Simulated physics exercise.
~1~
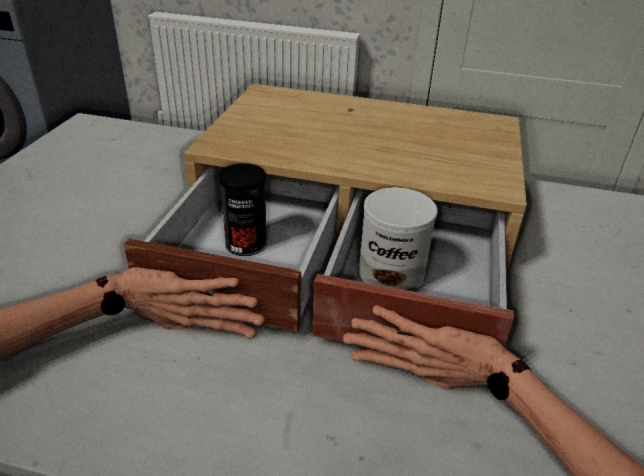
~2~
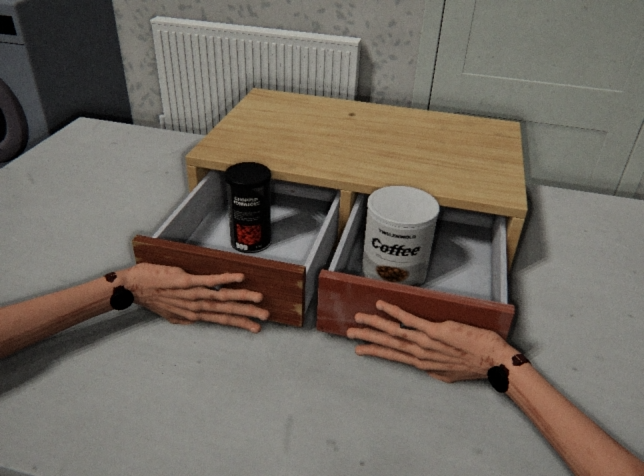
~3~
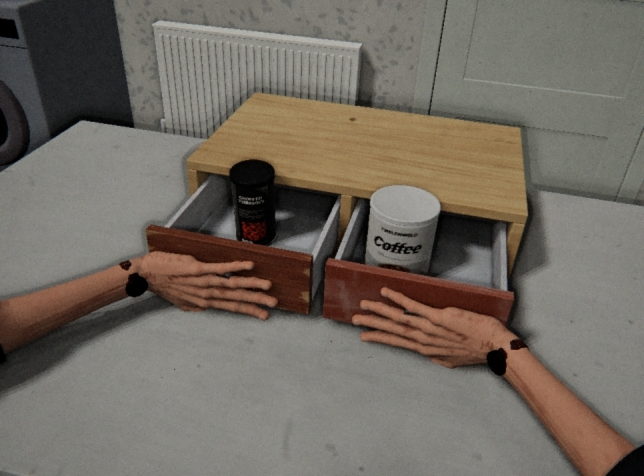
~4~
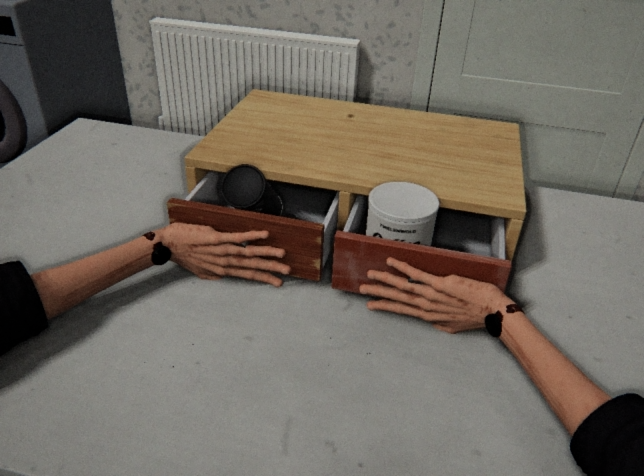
Two hands pushed on the fronts of two open drawers in a wooden chest, sliding both partway in, until the black tin on the left tipped into a lean while the white coffee tub stayed upright, and both drawers remained ajar.
